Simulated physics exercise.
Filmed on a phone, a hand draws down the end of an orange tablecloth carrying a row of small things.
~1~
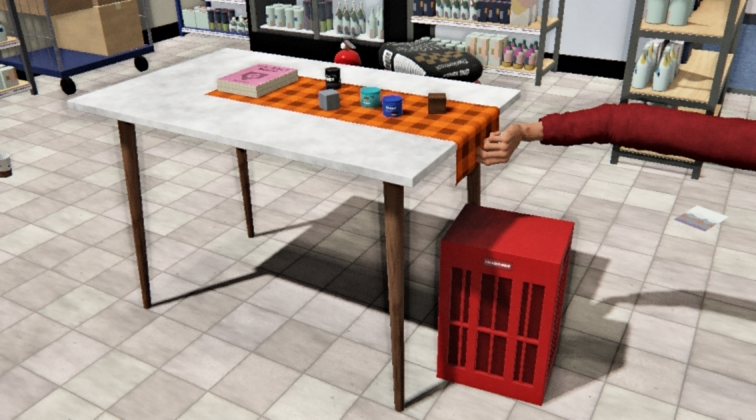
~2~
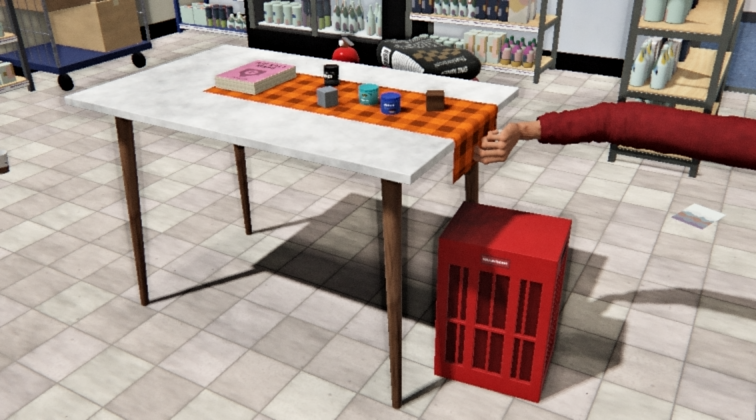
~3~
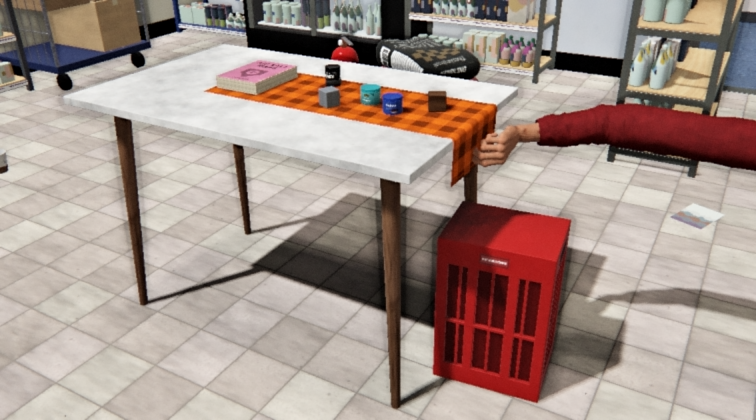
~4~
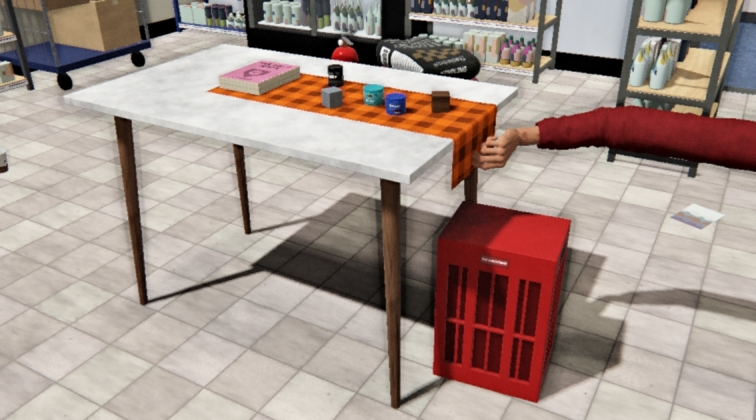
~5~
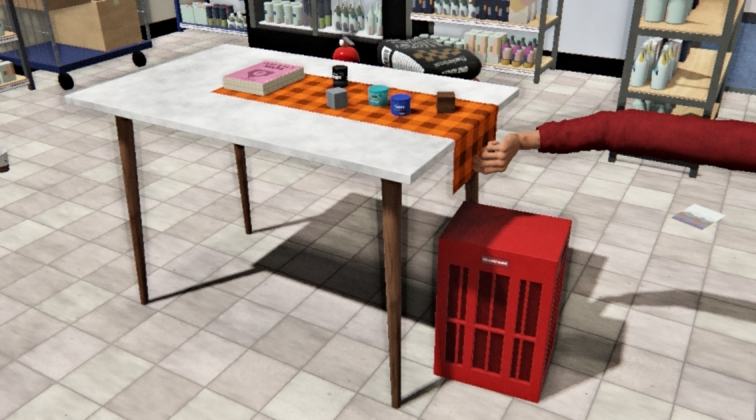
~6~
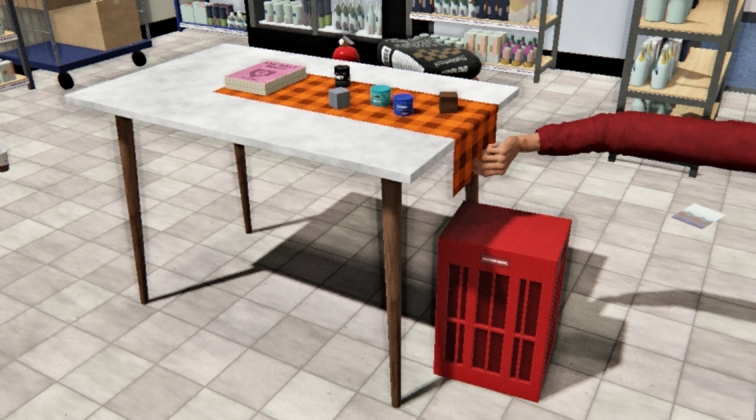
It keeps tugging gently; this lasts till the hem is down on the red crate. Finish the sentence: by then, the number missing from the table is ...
... one.
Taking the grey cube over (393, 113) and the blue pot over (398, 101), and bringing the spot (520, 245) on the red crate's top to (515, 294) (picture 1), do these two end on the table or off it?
Observed: Grey cube departs; blue pot departs.
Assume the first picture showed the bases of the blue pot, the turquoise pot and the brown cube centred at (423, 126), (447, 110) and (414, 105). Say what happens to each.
The blue pot tumbles off; the turquoise pot comes down; the brown cube holds on.
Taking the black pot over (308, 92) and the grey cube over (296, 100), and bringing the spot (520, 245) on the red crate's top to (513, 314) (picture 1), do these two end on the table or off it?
Black pot: Safe; grey cube: Safe.
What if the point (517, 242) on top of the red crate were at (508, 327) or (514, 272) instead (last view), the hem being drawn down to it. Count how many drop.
Respectively 4 and 2.
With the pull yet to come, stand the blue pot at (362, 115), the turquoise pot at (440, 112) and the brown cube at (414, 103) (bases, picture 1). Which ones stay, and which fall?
The blue pot ends up still aboard, the turquoise pot ends up knocked off, the brown cube ends up still aboard.
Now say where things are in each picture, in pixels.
The first picture shows hem (455, 187); brown cube (437, 95); blue pot (392, 98); turquoise pot (371, 89); grey cube (329, 92); black pot (333, 69); top of the crate (520, 245).
The second picture shows hem (452, 185); brown cube (435, 93).
The third picture shows hem (451, 187); blue pot (393, 95).
The fourth picture shows hem (451, 191); turquoise pot (374, 87); top of the crate (517, 242).
The fifth picture shows hem (452, 195); grey cube (337, 90).
The sixth picture shows hem (453, 198); brown cube (449, 94); blue pot (403, 97); turquoise pot (381, 88); grey cube (339, 90); black pot (342, 67).
A little later, hem near (474, 189); all still up.
Next, hem near (473, 209); all still up.
Later still, hem on the crate; brown cube gone.
When it is over, hem on the crate; brown cube gone. Over the edge go one.
